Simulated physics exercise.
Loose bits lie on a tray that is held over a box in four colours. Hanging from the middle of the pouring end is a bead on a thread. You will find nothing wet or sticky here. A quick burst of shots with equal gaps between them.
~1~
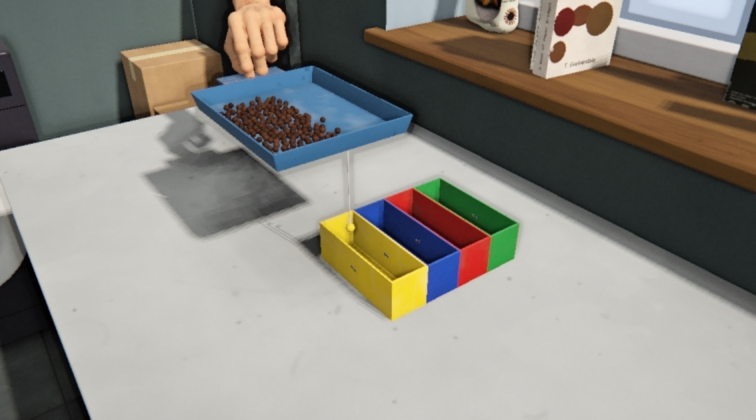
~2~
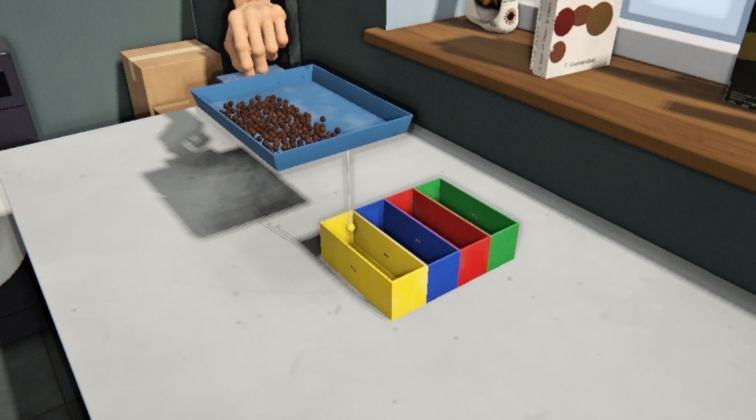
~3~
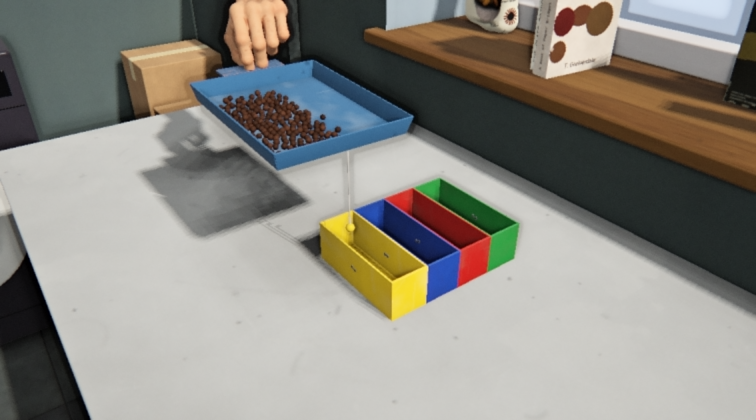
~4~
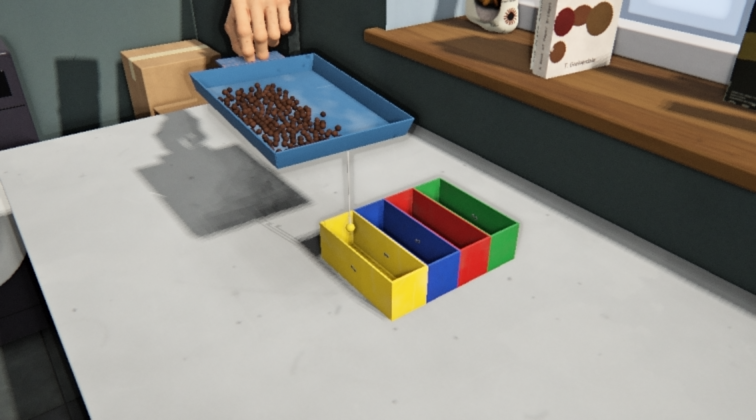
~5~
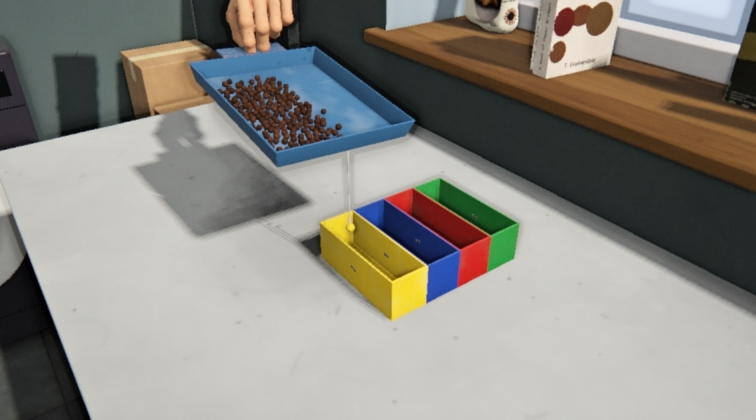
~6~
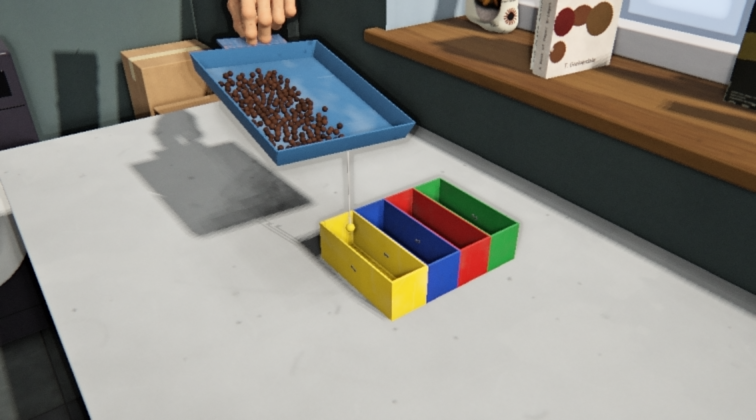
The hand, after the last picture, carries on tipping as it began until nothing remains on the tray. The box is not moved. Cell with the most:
Blue.
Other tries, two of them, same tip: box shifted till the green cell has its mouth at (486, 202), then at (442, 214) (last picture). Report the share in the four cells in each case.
About 90 and 100 per cent.
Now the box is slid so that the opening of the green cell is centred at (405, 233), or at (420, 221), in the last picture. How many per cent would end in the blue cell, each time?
In order, 0 % and 10 %.
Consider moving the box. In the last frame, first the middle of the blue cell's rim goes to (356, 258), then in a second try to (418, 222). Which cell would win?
First the cell in green, then the cell in blue.
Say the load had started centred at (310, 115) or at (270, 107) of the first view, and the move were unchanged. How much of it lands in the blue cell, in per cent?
The first start yields 50 per cent, the second 60 per cent.
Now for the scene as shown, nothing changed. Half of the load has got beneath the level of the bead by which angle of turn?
I'd put it at about 100 degrees.
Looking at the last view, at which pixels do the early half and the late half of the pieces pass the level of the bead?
At (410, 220) for the first part, then at (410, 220) for the others.
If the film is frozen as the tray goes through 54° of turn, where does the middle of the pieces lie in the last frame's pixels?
Mark it at roughly (351, 122) in the final frame.
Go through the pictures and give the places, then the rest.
In the first picture, corners of the pouring end at (276, 152) and (406, 114), level; middle of the load at (276, 127), allspice berries; bead on its thread at (350, 228); yellow cell at (409, 290); blue cell at (443, 273); red cell at (474, 258); green cell at (503, 244).
In the second picture, corners of the pouring end at (276, 152) and (406, 115), level; middle of the load at (276, 126).
In the third picture, corners of the pouring end at (277, 151) and (407, 116), tipped barely, lowest at the right corner; middle of the load at (276, 123).
In the fourth picture, corners of the pouring end at (278, 150) and (408, 117), tipped a little, lowest at the right corner; middle of the load at (276, 119).
In the fifth picture, corners of the pouring end at (279, 149) and (408, 119), tipped a little, lowest at the right corner; middle of the load at (276, 115).
In the sixth picture, corners of the pouring end at (280, 148) and (409, 121), tipped a little, lowest at the right corner; middle of the load at (277, 110); yellow cell at (409, 290); blue cell at (443, 273); red cell at (474, 258); green cell at (503, 244).
Soon after the last picture, tray tipped steeply; nearly all on the tray; a stray few falling or outside the box.
A little later, tray tipped right over; most on the tray; a stray few in the red cell; a stray few in the blue cell; a small part falling or outside the box.
Later still, tray tipped past a quarter turn; about half in the blue cell; about a quarter in the red cell; about a quarter in the yellow cell; a small part falling or outside the box.
At rest, tray tipped past a quarter turn; about half in the blue cell; about a quarter in the red cell; about a quarter in the yellow cell; none in the green cell; a small part outside the box.
